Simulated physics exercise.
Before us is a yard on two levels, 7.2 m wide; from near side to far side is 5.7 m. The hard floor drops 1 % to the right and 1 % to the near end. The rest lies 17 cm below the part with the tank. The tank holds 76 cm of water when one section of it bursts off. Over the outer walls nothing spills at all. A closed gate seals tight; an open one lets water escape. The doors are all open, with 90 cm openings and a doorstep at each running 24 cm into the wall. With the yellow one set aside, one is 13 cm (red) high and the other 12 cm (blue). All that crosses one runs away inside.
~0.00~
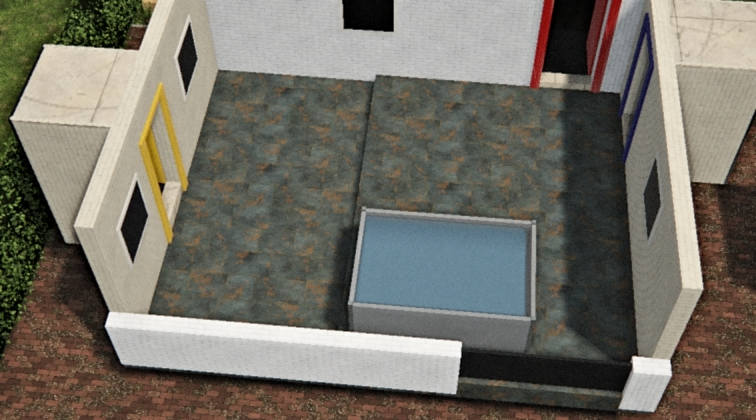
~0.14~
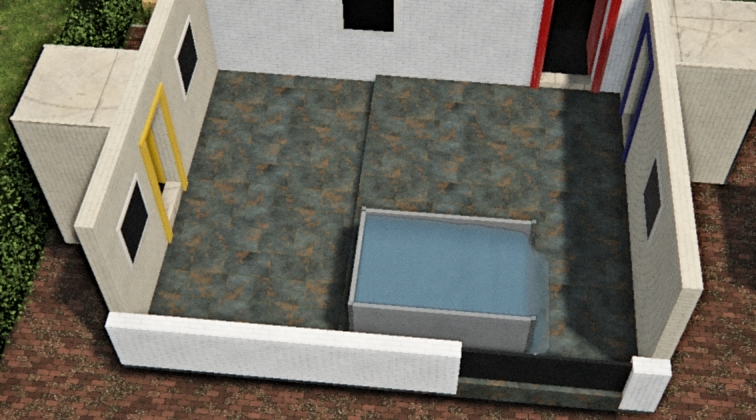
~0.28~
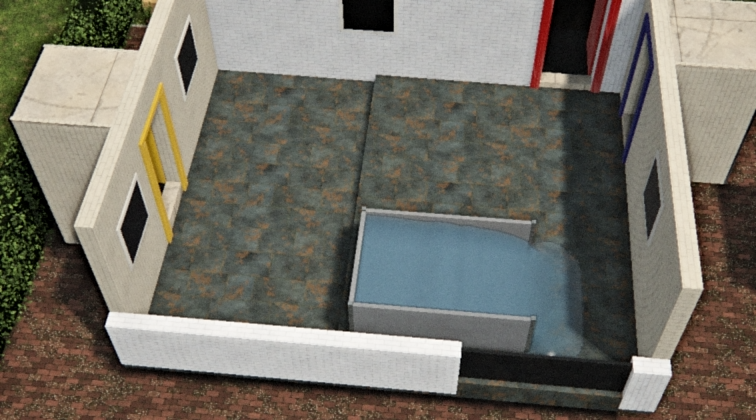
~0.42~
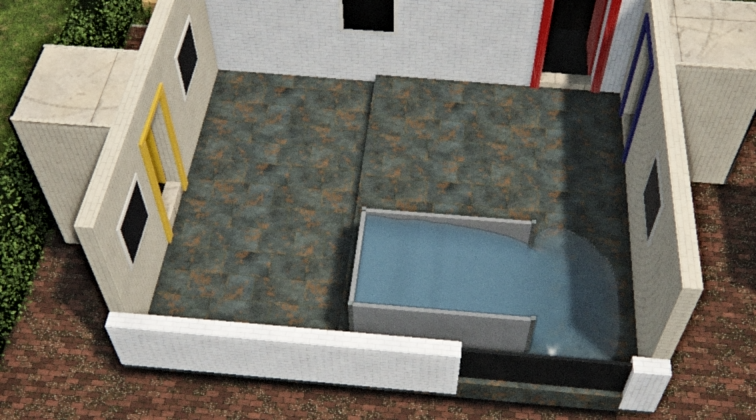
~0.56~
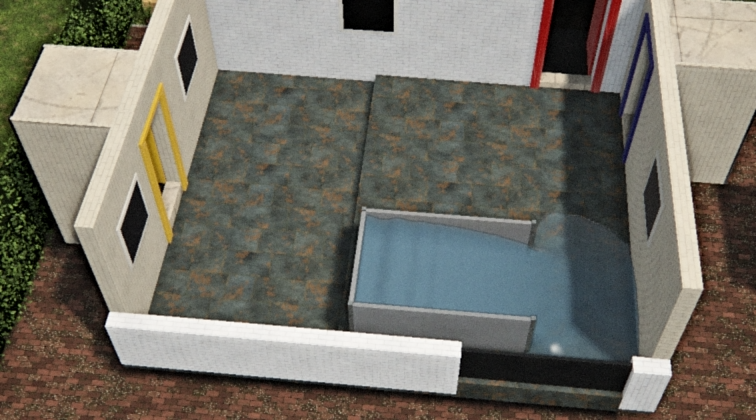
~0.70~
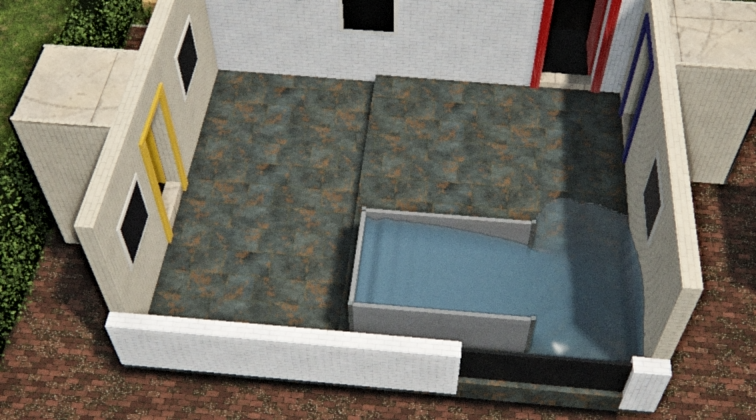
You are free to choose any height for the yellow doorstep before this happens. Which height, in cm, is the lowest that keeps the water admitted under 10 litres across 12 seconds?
Close to 6 cm.
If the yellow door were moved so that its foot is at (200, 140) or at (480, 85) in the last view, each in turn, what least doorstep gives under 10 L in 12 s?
About 10.5 cm, then about 13.5 cm.
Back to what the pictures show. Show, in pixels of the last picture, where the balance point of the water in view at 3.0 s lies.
(530, 263).
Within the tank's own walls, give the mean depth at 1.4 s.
Around 42 cm deep on average.
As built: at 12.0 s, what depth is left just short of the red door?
About 6.0 centimetres deep.
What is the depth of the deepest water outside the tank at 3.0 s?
Up to some 36 centimetres, I'd say.
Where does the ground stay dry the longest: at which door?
Answer: Yellow.
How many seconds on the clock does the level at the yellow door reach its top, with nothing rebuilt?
Near 8.0 seconds.
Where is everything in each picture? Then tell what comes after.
The tank at (445, 265) is whole and still, 76 cm deep; the yellow door at (166, 172) is dry, in the first frame.
Water pours out at (527, 292) and has run 0.3 m, to (542, 348); about 9 cm deep outside, 76 cm at the back, in the second frame.
The front is at (576, 348), 0.7 m from the gap at (526, 293); 1.4 m2 of floor is wet, 76 cm left at the back, in the third frame.
The gap is at (526, 294), the front 1.3 m out at (613, 344); the back of the tank holds 76 cm, in the fourth frame.
Water pours out at (526, 295) and has run 1.6 m, to (628, 250); about 11 cm deep outside, 72 cm at the back, in the fifth frame.
The gap is at (526, 295), the front 1.8 m out at (626, 223); the back of the tank holds 65 cm; the yellow door at (166, 172), 5.7 m from the gap, is still 5.7 m from the nearest water, in the sixth frame.
After 1.4 s water covers 15 % of the floor, deepest (60 cm) near (628, 382); it has not reached the yellow door.
After 3.0 s water covers 40 % of the floor, deepest (36 cm) near (628, 382); it has not reached the yellow door.
After 12.0 s water covers 100 % of the floor, deepest (18 cm) near (153, 344); 4 cm at the yellow door, 0 litres in over its 23 cm doorstep.
At the yellow door as built, the water arrived by 4.4 s and peaked near 11 cm at 7.8 s.
Run again over the same 12 s with other heights there, 14 litres in over 5.5 cm, 5 litres over 7.5 cm. The limit of 10 litres is kept from about 6 cm up.
